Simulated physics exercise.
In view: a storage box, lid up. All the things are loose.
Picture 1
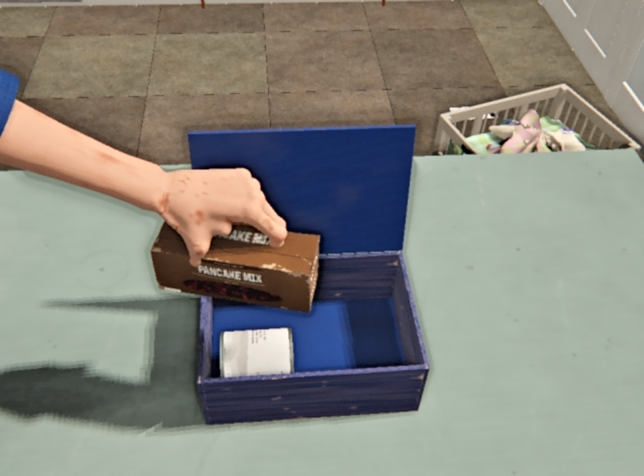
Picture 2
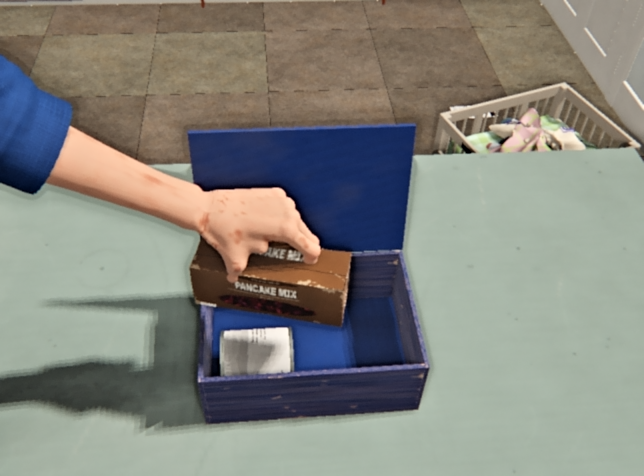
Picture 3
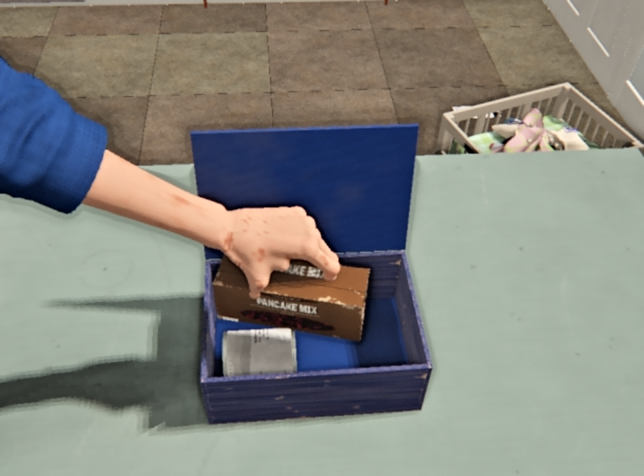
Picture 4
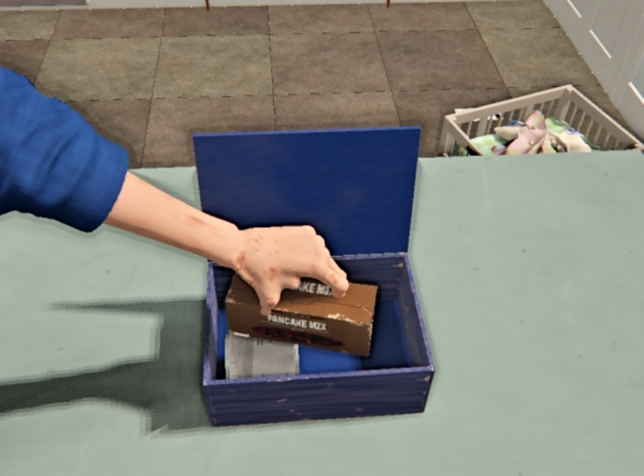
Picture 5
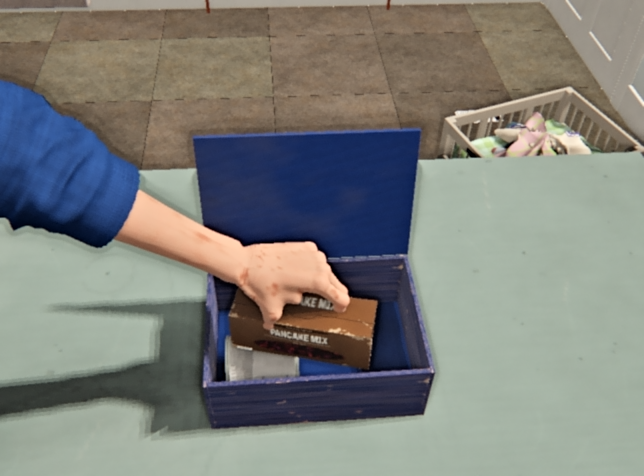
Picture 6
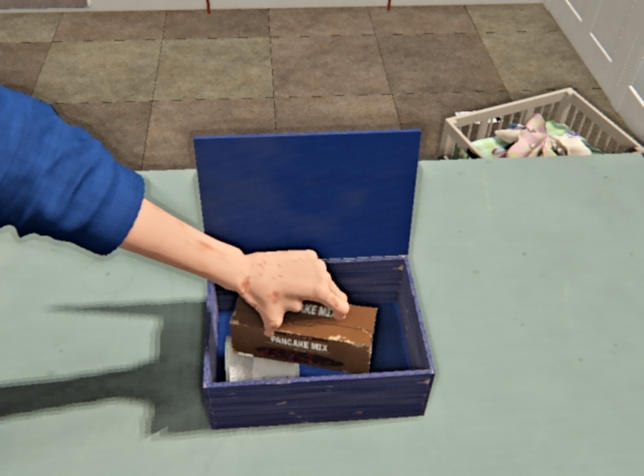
On a pale green tabletop in a room with a brown tiled floor, seen from above by a nearly still camera, sits an open blue box. A white tin lies inside at the left, and a crate of mixed items stands behind to the right. A blue-sleeved arm reaches from the left, moving a brown pancake mix carton rightward and down into the box, partly covering the tin.
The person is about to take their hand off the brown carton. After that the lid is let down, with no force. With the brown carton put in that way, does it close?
As it turns out, it stays ajar.
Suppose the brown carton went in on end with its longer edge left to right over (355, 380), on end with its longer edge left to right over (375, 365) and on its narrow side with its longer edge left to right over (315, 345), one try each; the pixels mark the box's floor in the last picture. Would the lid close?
In the first case it is held up; in the second case it is held up; in the third case it closes.
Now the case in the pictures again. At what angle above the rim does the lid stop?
About 30°.
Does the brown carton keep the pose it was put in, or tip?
It ends up tilted.
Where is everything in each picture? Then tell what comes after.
In the first picture, on its way; brown carton (238, 263); white tin (257, 359).
In the second picture, on its way; brown carton (272, 278); white tin (258, 358).
In the third picture, on its way; brown carton (293, 294); white tin (260, 359).
In the fourth picture, on its way; brown carton (302, 310); white tin (263, 361).
In the fifth picture, on its way; brown carton (304, 325).
In the sixth picture, in place under the hand; brown carton (304, 331).
Then, 0.70 s past the last view, brown carton rocked 57° from its first pose near (331, 351); white tin displaced a little.
Then, 1.30 s past the last view, lid 78° above the rim; brown carton rocked 41° from its first pose near (320, 351); white tin displaced a little.
Then, 1.80 s past the last view, lid 43° above the rim; brown carton rocked 41° from its first pose near (320, 351); white tin displaced a little.
Finally, lid 28° above the rim; down or leaning hard in the box, brown carton; white tin still in place. Final places as the last picture's camera would see them, brown carton near (326, 354).
